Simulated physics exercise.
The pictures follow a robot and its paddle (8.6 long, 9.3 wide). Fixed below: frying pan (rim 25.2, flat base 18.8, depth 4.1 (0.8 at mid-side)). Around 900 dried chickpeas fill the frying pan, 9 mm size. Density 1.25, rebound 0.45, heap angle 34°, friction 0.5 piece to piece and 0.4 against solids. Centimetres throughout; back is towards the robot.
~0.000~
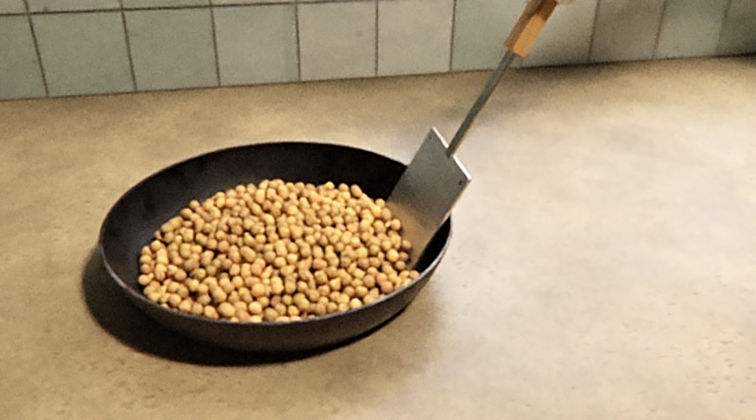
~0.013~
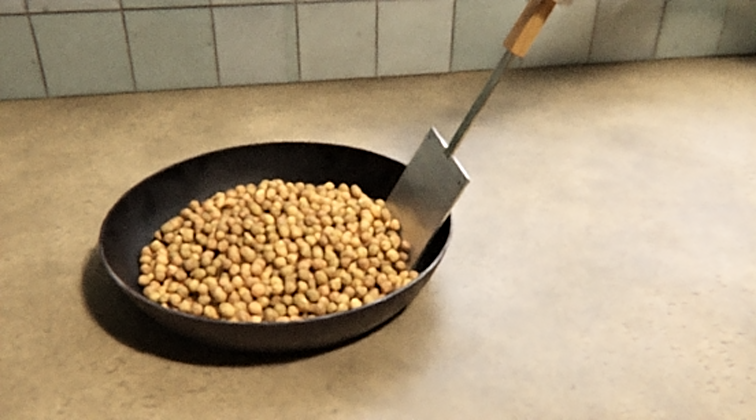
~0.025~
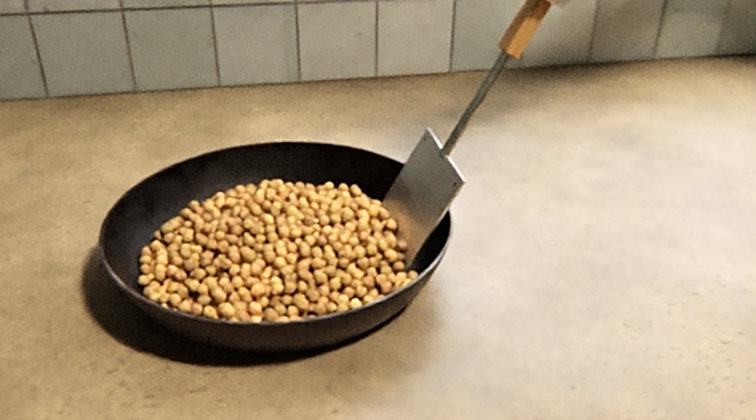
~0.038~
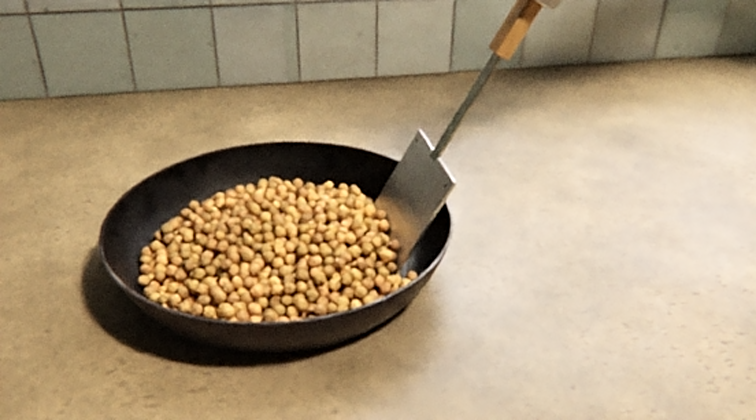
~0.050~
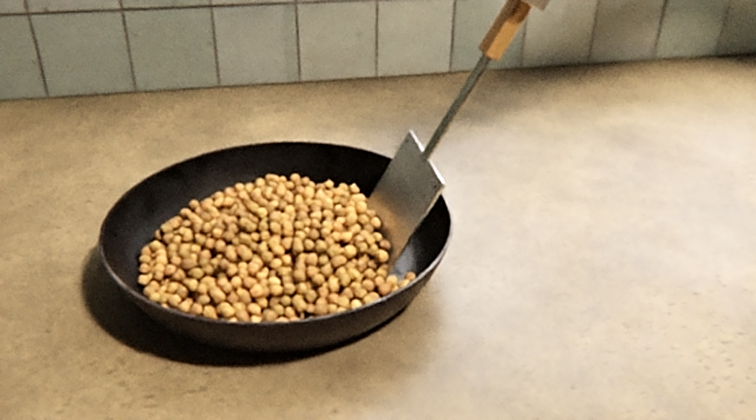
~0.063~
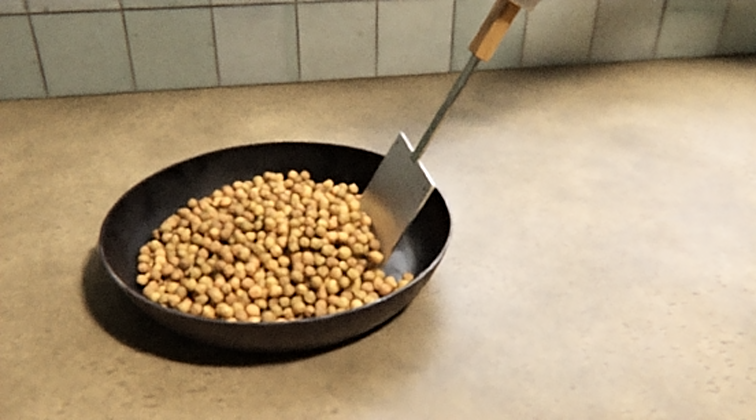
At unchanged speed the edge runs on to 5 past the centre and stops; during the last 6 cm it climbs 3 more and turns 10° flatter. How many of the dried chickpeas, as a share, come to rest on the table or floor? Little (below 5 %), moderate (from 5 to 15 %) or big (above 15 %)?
On the table or floor the share is little, below 5 %.
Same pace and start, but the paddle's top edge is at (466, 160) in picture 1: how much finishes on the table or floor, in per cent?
About 0 per cent.
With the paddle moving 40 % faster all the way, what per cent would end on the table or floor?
Then about 5 per cent.
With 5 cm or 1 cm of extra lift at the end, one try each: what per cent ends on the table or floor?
About 0 and 0 per cent.
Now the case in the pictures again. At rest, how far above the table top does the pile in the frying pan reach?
About 5.0 cm.
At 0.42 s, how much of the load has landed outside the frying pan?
About 0 per cent.
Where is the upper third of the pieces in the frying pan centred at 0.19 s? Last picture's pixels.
At about (221, 239).
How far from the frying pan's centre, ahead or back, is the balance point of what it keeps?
Roughly 4.5 cm ahead.
By 0.13 s, sloping 61°, highest piece 4 above the table; 900 in the frying pan.
By 0.19 s, sloping 56°, highest piece 4 above the table; 900 in the frying pan.
By 0.42 s, sloping 51°, highest piece 5 above the table; 900 in the frying pan.
By 1.47 s, sloping 51°, highest piece 5 above the table; 900 in the frying pan.
Final count, 900 in the frying pan. That is 0 % on the table or floor.
